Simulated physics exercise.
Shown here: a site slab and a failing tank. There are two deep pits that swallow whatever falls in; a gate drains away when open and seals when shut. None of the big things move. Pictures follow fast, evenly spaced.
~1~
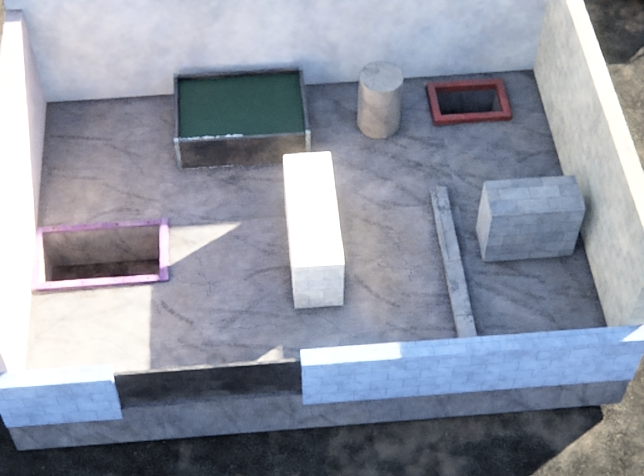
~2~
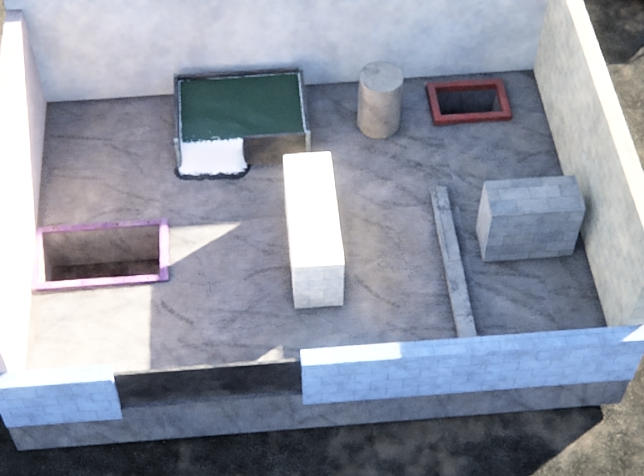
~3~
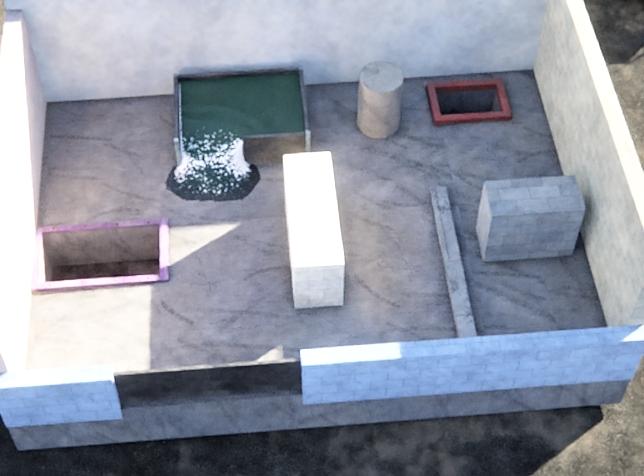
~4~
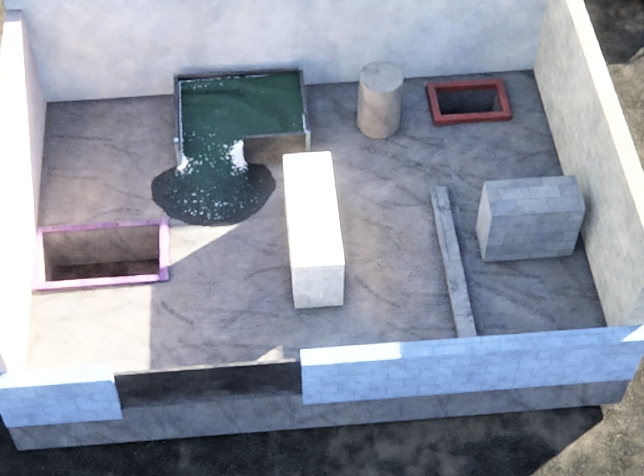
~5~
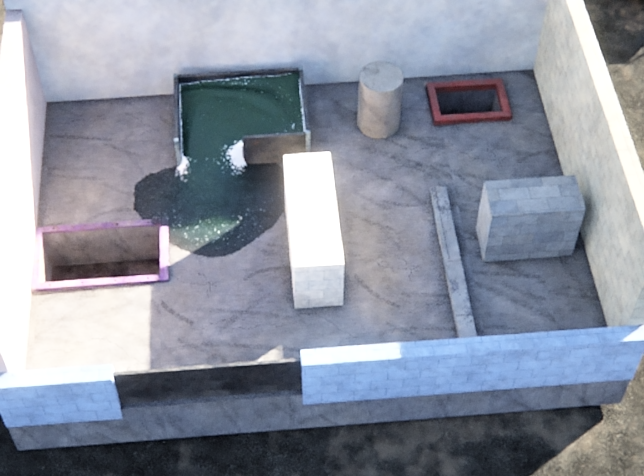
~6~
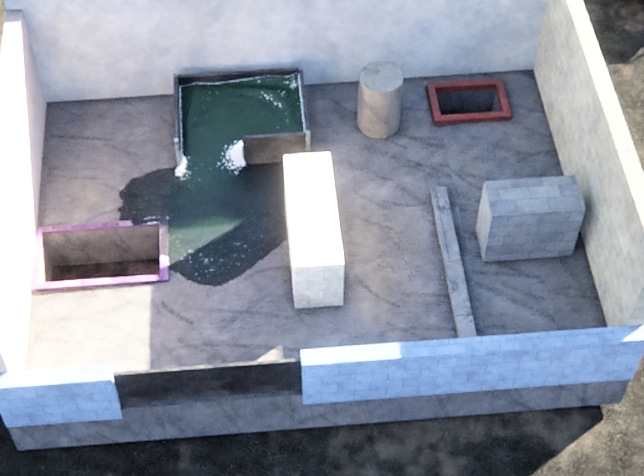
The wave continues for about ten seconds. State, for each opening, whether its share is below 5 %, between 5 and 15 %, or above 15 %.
The gate gets a mere sliver - short of five per cent, the purple pit gets a sizeable chunk - beyond fifteen per cent, the red pit gets a mere sliver - short of five per cent.
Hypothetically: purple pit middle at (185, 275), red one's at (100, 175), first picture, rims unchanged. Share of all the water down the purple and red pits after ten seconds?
Estimated shares - purple: 50 %; red: 0 %.
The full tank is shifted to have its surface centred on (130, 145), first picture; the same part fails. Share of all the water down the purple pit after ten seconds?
The purple pit takes 75 per cent.
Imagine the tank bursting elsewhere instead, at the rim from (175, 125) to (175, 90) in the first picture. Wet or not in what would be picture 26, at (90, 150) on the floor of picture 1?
It would be soaked by then.
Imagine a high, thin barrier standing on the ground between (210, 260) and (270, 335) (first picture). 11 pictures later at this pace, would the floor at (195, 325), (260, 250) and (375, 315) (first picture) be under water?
In that order, I'd expect them to be reached by the flood, reached by the flood and kept clear of the flood.
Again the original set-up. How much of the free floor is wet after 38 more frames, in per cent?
Some 50 per cent.
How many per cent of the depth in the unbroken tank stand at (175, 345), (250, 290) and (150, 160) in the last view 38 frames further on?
I'd put them at close to 16 per cent, then 8 per cent, then 0 per cent.
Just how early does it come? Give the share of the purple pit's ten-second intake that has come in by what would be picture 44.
About 80 per cent.
A moment on, water covers 20 % of the floor; the gate 0 %, the purple pit 3 %, the red pit 0 %.
Next, water covers 25 % of the floor; the gate 0 %, the purple pit 9 %, the red pit 0 %.
Then, water covers 35 % of the floor; the gate 0 %, the purple pit 14 %, the red pit 0 %.
Later, water covers 50 % of the floor; the gate 0 %, the purple pit 20 %, the red pit 0 %.
In the end, water covers 60 % of the floor; the gate 0 %, the purple pit 26 %, the red pit 0 %.
